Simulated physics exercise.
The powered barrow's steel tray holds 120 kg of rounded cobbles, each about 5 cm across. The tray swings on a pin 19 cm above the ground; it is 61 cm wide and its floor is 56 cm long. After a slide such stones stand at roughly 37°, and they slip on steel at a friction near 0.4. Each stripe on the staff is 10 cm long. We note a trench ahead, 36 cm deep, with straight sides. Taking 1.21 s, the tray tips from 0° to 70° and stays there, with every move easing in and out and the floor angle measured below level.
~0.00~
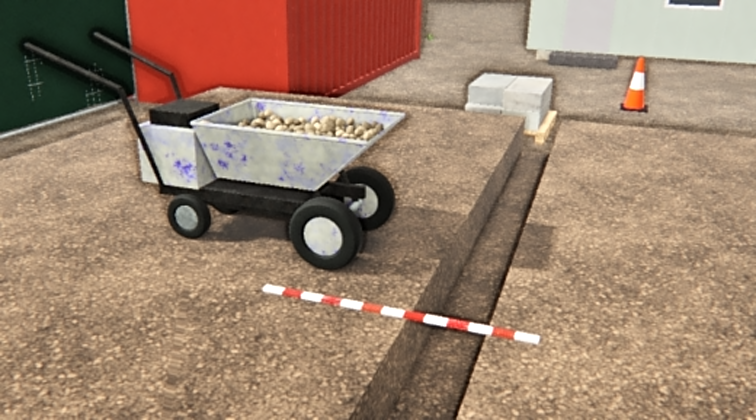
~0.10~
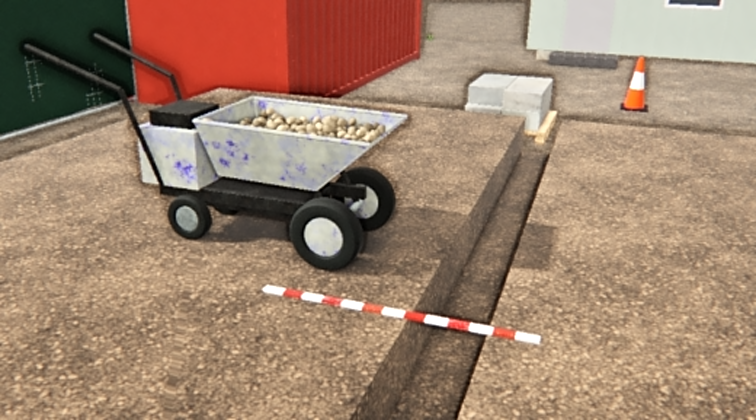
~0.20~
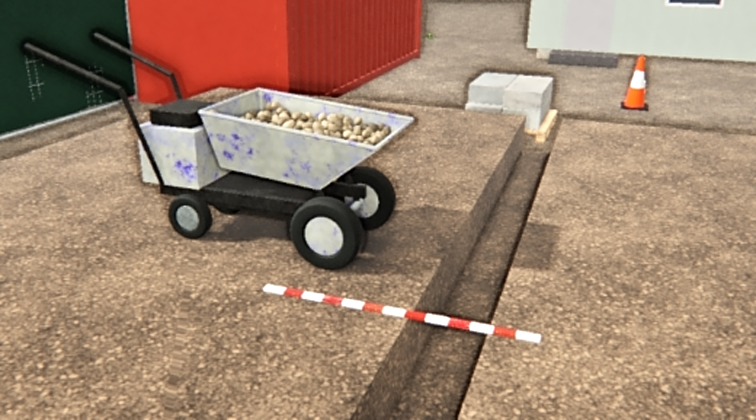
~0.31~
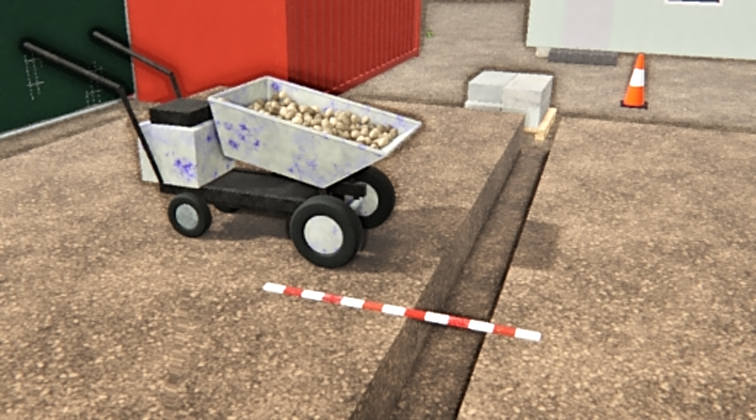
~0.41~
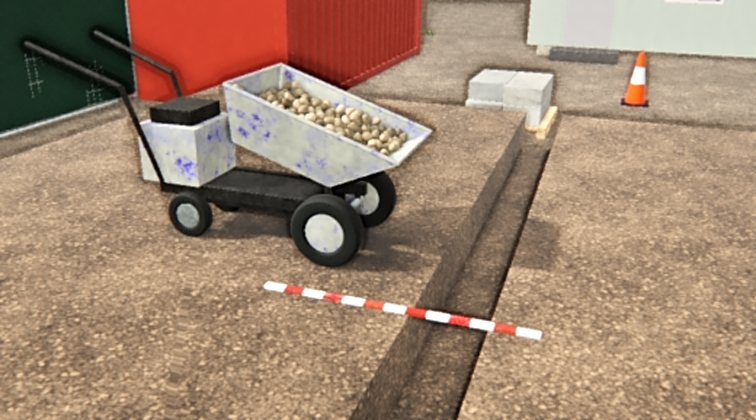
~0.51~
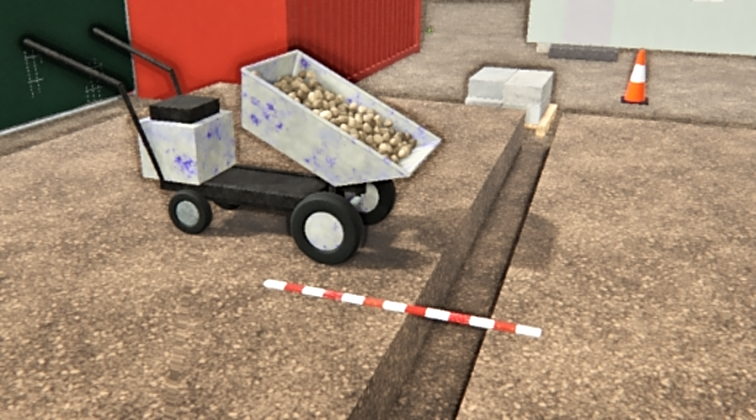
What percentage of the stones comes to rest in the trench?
About 93 per cent.
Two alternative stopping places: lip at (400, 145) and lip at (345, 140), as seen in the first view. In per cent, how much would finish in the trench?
Roughly 55 in a hundred from the first, 100 in a hundred from the second.
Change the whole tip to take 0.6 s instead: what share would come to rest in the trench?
That would give about 75 percent.
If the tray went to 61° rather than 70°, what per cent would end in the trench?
About 90 per cent would end up in the trench.
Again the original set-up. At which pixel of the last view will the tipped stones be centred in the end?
Their centre sits close to (478, 310).
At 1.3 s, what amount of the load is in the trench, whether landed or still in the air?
At that moment: Approx. 45 %.
After 0.9 s the floor is at 59°; 100 % in the tray; the foremost stones are at (437, 207).
After 1.3 s the floor is at 70°; 51 % in the tray, 47 % in the trench, 2 % past the trench; the foremost stones are at (517, 272).
After 1.7 s the floor is at 70°; 12 % in the tray, 81 % in the trench, 7 % past the trench; the foremost stones are at (599, 272).
After 3.6 s the floor is at 70°; 0 % in the tray, 93 % in the trench, 7 % past the trench; the foremost stones are at (656, 276).
